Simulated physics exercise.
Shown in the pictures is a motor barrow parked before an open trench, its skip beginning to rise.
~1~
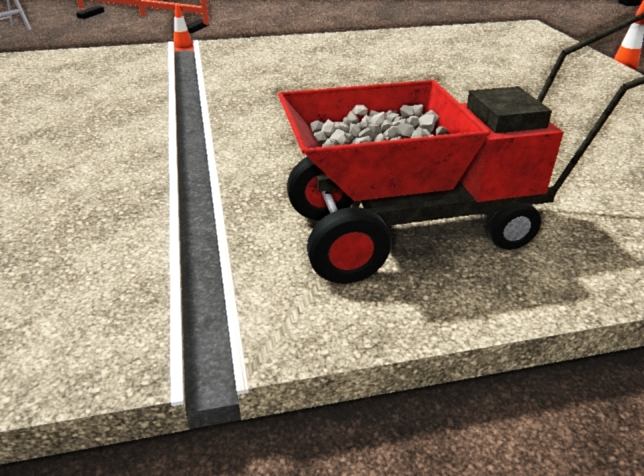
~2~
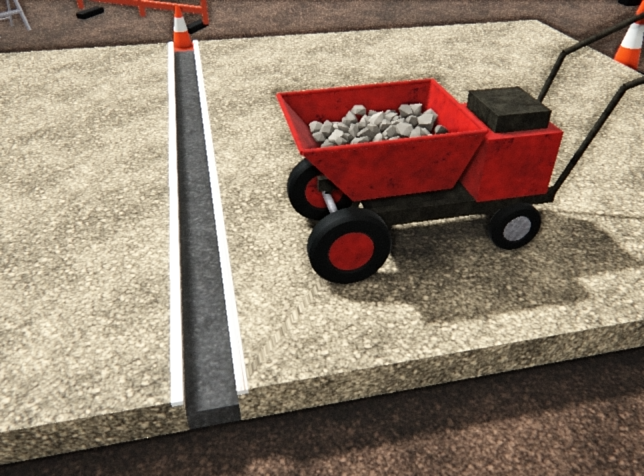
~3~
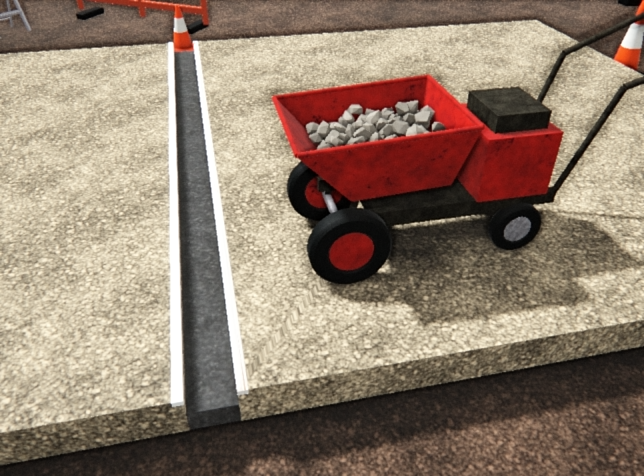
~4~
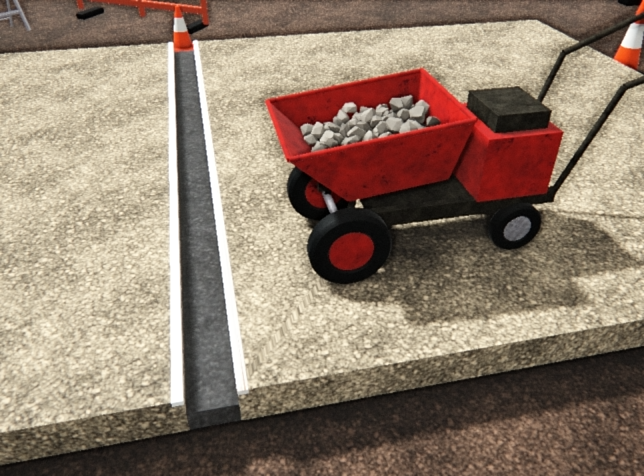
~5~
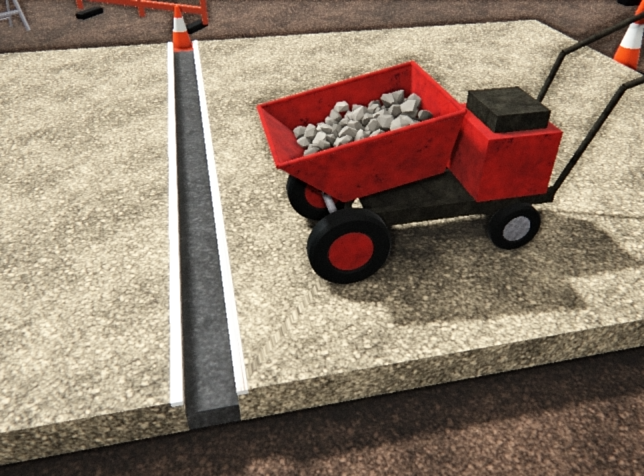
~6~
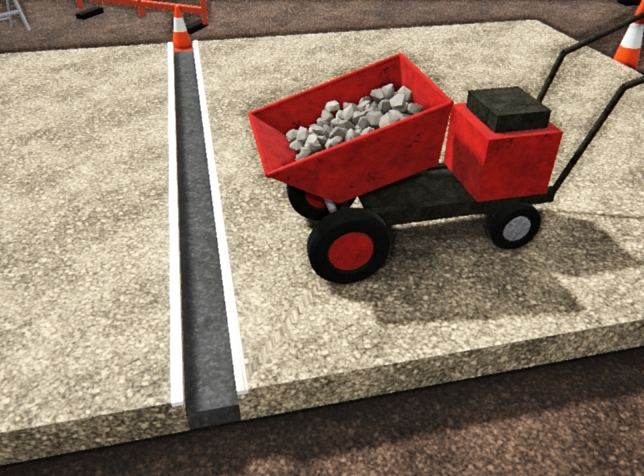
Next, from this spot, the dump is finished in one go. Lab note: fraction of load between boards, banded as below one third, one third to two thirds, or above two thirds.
From what I can see, the trench share is a third to two-thirds.
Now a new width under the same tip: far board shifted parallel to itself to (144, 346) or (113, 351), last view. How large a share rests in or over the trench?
The share would be 80 % first and 90 % second.
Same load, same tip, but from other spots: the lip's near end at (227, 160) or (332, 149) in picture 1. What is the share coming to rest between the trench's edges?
Roughly 0 per cent first, then roughly 50 per cent.
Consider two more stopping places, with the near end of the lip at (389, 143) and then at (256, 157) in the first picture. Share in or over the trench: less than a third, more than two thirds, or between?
Under a third; less than a third.
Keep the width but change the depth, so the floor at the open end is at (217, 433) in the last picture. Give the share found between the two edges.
It lands somewhere near 90 percent.
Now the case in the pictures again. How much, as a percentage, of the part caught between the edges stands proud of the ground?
The answer is close to 45 per cent.
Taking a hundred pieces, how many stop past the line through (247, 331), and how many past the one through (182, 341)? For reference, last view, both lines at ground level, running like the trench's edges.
Estimate, first then second: 70 %, 20 %.
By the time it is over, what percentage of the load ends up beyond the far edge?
I'd say around 15 per cent of the load.
Just after the last frame, skip tipped steeply; every one in the skip.
A moment on, skip tipped right over; the larger part in the skip; about a tenth in or heaped over the trench; just a few beyond it; just a few falling.
Further on, skip tipped right over; roughly a quarter in the skip; just a few short of the trench; roughly half in or heaped over the trench; roughly a quarter beyond it.
When it is over, skip tipped right over; roughly a quarter in the skip; just a few short of the trench; roughly half in or heaped over the trench; roughly a quarter beyond it.
